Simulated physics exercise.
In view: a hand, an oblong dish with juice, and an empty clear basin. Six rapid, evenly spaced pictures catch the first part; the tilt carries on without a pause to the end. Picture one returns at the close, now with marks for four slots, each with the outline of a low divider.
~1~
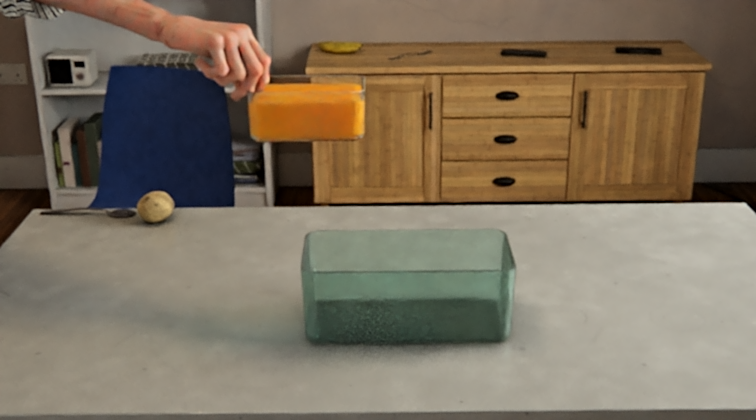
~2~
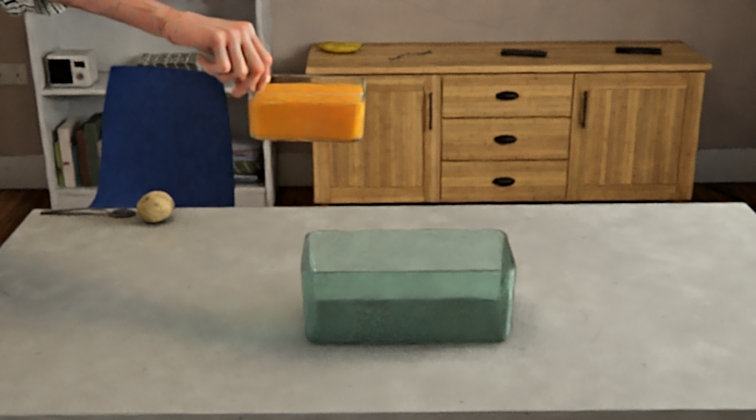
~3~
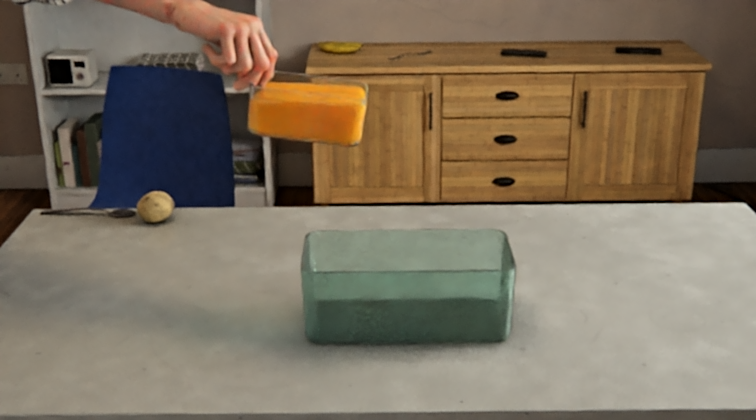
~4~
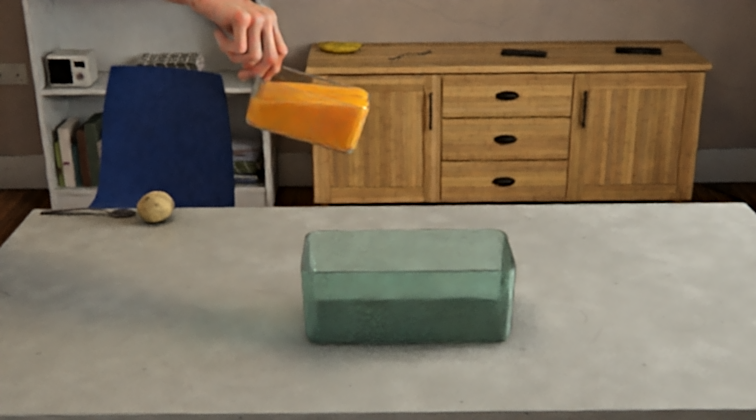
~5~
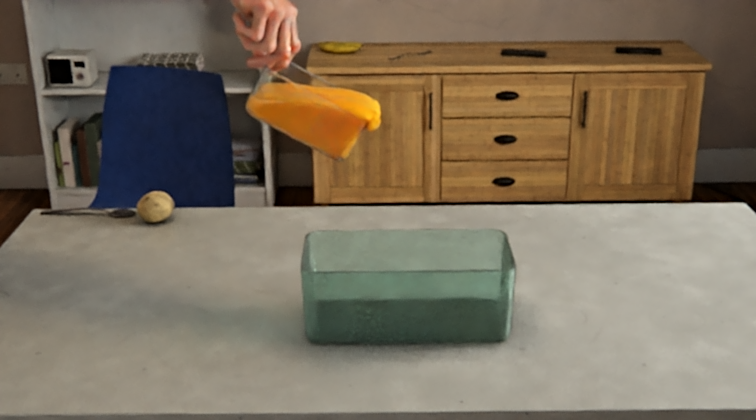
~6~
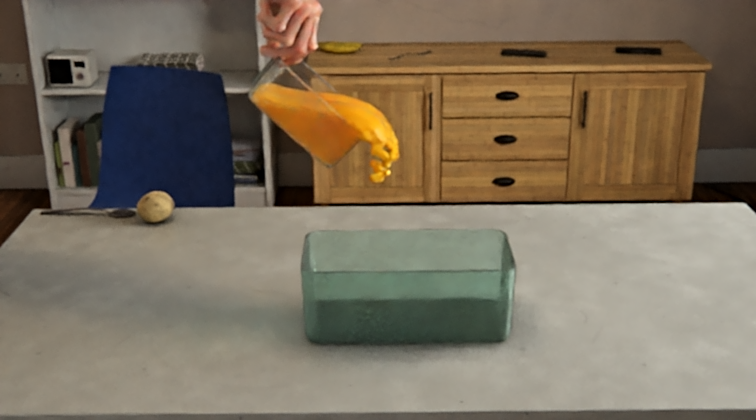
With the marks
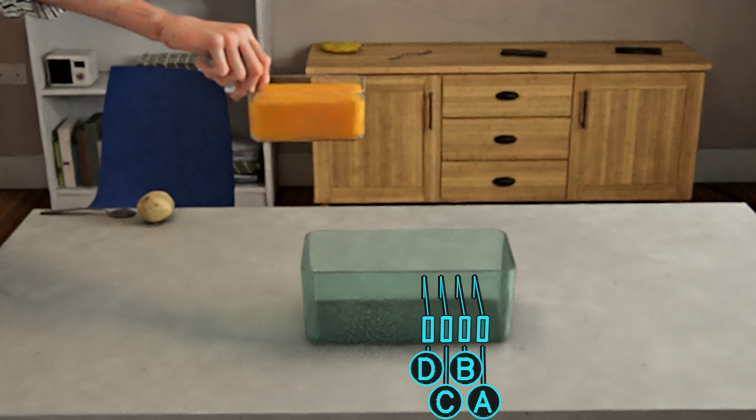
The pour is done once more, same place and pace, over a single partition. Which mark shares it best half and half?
D is best.
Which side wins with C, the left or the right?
The left side.
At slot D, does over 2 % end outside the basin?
Yes.
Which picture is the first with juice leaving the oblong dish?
In picture 4.
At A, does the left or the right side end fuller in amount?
The left side.
On the marked copy, A at (482, 346); B at (464, 346); C at (446, 346); D at (428, 347).
With A, about 78 % ends left of the wall and 13 % right of it; 9 % is lost outside.
With B, about 80 % ends left of the wall and 11 % right of it; 9 % is lost outside.
With C, about 69 % ends left of the wall and 21 % right of it; 9 % is lost outside.
With D, about 45 % ends left of the wall and 46 % right of it; 9 % is lost outside.
